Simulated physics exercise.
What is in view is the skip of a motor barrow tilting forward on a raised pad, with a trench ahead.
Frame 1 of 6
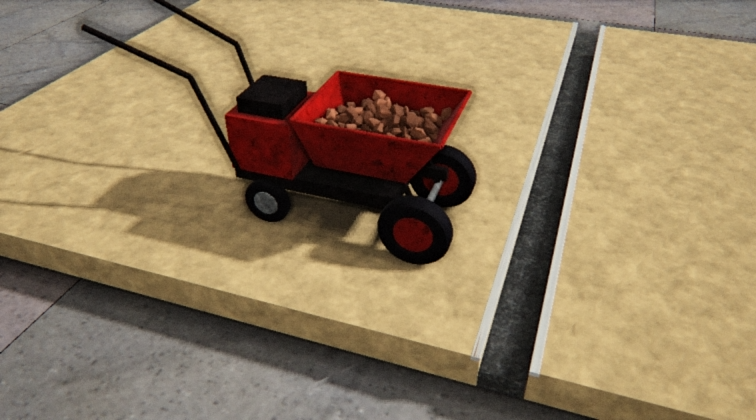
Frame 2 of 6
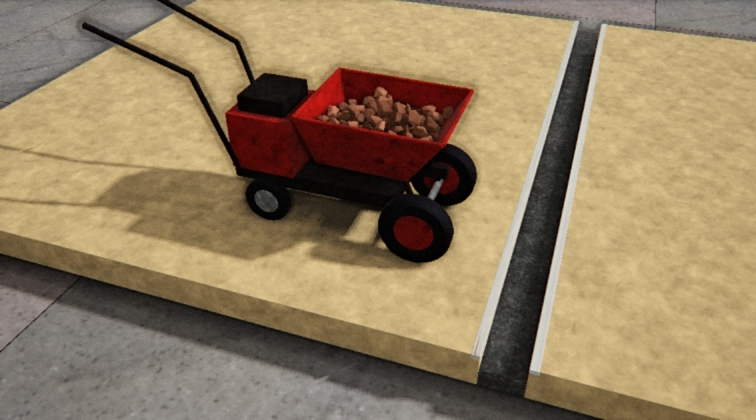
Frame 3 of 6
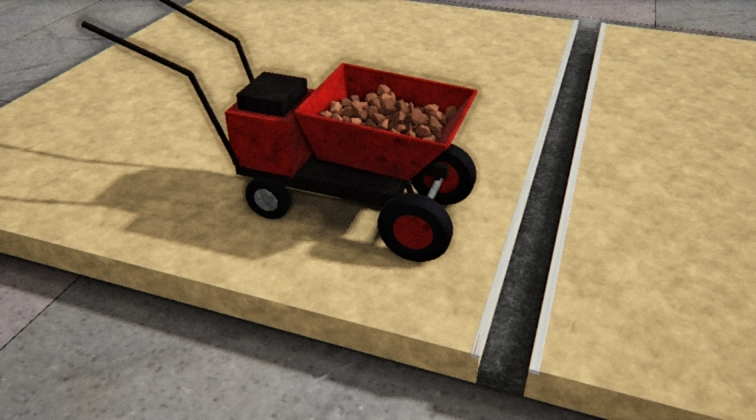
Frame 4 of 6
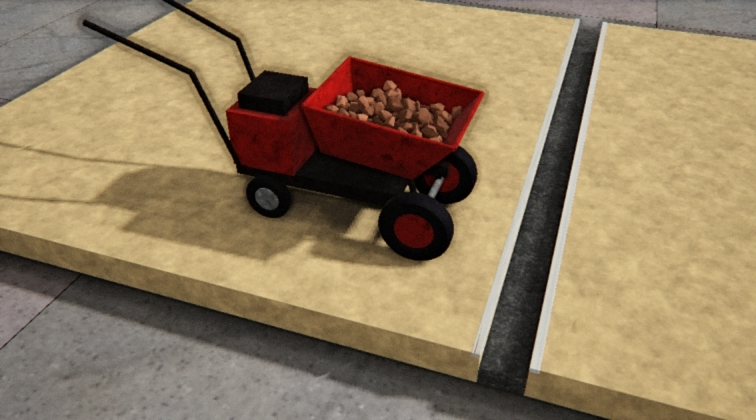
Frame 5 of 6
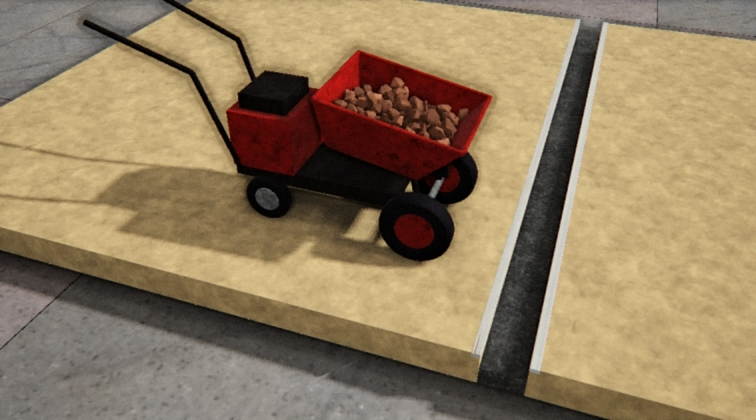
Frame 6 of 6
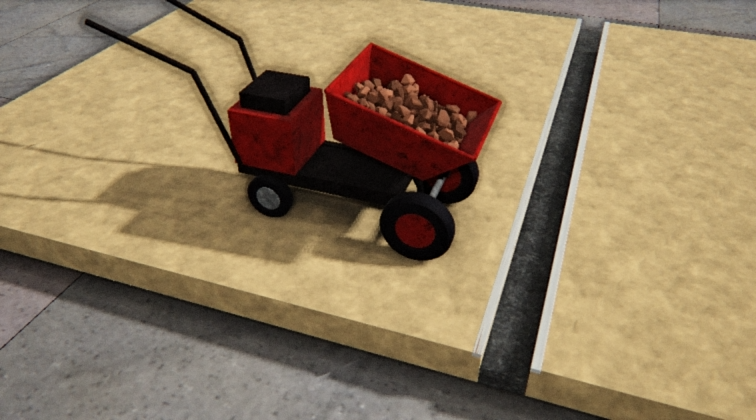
On a raised tan pad beside a narrow trench, a stationary motor barrow's red skip of rubble gradually tilting forward to the right.
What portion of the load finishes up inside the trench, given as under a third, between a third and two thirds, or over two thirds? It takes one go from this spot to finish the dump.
Inside the trench: Between a third and two thirds.
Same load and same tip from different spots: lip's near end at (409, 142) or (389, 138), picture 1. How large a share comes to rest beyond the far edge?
About 10 per cent first, about 0 per cent second.
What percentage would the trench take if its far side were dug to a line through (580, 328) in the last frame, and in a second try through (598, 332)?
The first try lands around 90 %, the second around 100 %.
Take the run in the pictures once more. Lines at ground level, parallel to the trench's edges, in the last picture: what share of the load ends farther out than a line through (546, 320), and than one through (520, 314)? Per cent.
In order: 40 per cent, then 70 per cent.
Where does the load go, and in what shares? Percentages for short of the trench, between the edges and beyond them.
Short about 0 %, between about 55 %, beyond about 40 %.
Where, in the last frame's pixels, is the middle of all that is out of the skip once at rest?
It settles centred around (551, 249).
Just after the last frame, skip tipped steeply; every one in the skip.
A moment on, skip tipped right over; the larger part in the skip; about a tenth in or heaped over the trench; about a tenth beyond it; just a few falling.
Further on, skip tipped right over; about a tenth in the skip; roughly half in or heaped over the trench; roughly a third beyond it.
When it is over, skip tipped right over; about a tenth in the skip; roughly half in or heaped over the trench; roughly a third beyond it.
